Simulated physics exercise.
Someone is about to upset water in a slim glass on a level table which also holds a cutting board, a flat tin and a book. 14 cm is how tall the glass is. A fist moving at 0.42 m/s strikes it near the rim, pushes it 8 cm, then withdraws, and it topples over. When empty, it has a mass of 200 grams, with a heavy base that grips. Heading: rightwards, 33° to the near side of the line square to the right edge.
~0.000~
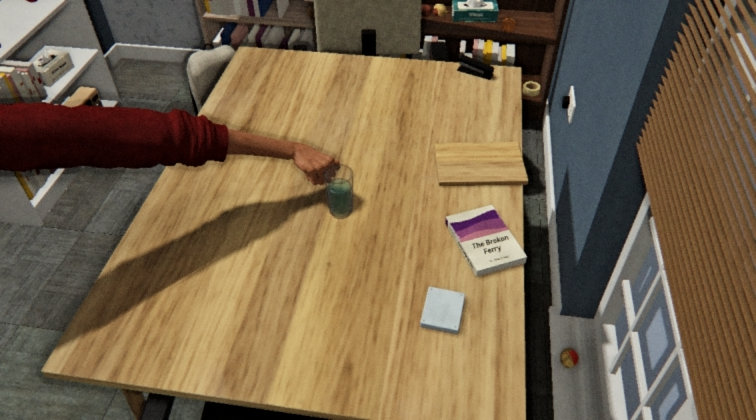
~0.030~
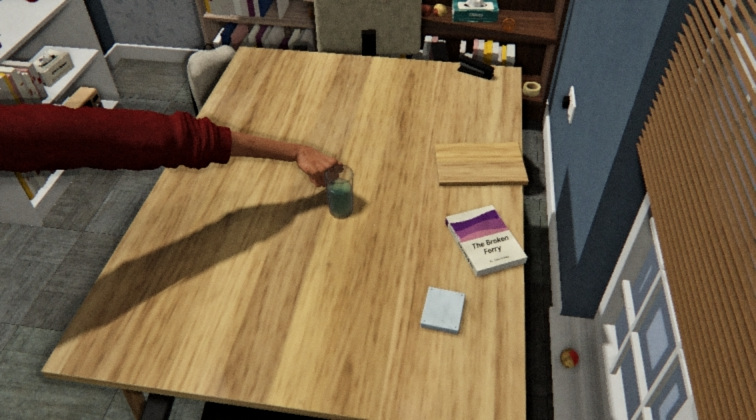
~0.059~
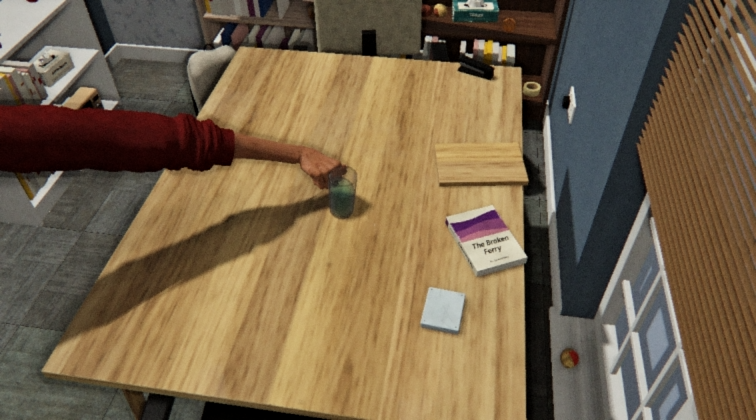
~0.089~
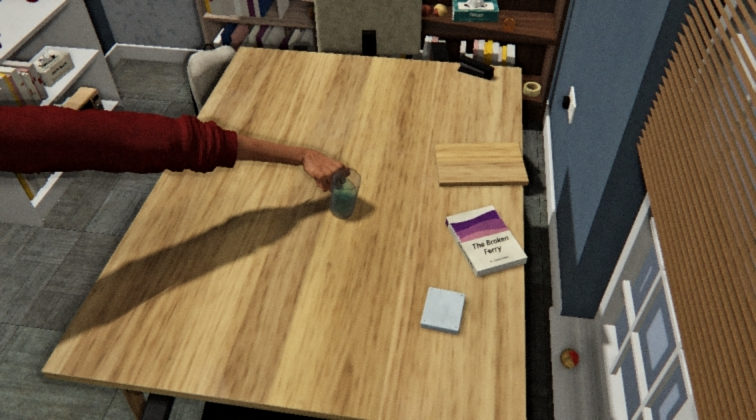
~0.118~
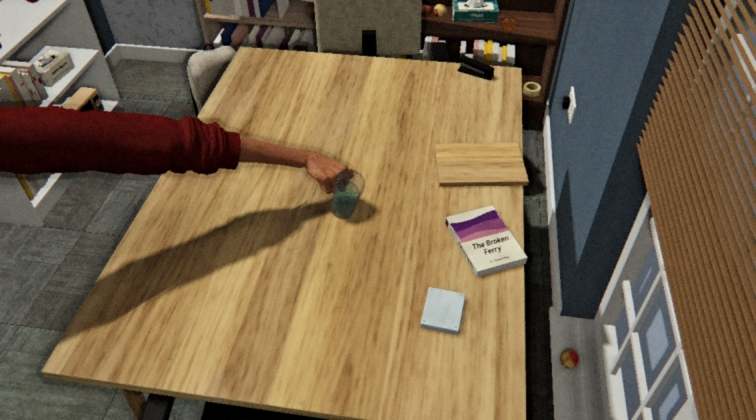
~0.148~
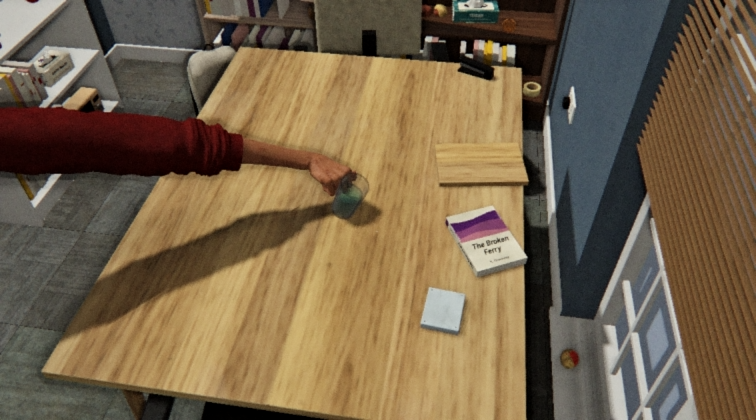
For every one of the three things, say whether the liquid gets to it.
The cutting board stays dry. The flat tin gets wet. The book gets wet.
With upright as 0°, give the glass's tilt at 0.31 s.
Angle: Around 66°.
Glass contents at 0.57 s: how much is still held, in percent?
Looks like close to 40 %.
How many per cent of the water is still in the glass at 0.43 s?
I'd go with close to 72 %.
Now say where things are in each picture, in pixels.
In the first frame, it leans 0°; the fist is at (321, 168); the water meets the walls at (327, 184) and (351, 187); the cutting board is at (480, 161); the flat tin is at (443, 308); the book is at (485, 236).
In the second frame, it leans 0°; the fist is at (325, 170); the water meets the walls at (328, 185) and (352, 187).
In the third frame, it leans 6°; the fist is at (328, 172); the water meets the walls at (331, 180) and (353, 188).
In the fourth frame, it leans 12°; the fist is at (331, 174); the water meets the walls at (334, 178) and (357, 189).
In the fifth frame, it leans 18°; the fist is at (335, 176); the water meets the walls at (337, 185) and (360, 189).
In the sixth frame, it leans 24°; the fist is at (338, 178); the water meets the walls at (338, 191) and (362, 190).
By 0.31 s the tilt is 65° and 100 per cent is in the glass, 0 has run off the table; wet so far, nothing.
By 0.43 s the tilt is 88° and 73 per cent is in the glass, 0 has run off the table; wet so far, nothing.
By 0.57 s the tilt is 88° and 41 per cent is in the glass, 0 has run off the table; wet so far, flat tin.
By 0.81 s the tilt is 88° and 22 per cent is in the glass, 5 has run off the table; wet so far, flat tin, book.
At rest 7 per cent is in the glass, 28 has run off the table; wet so far, flat tin, book.
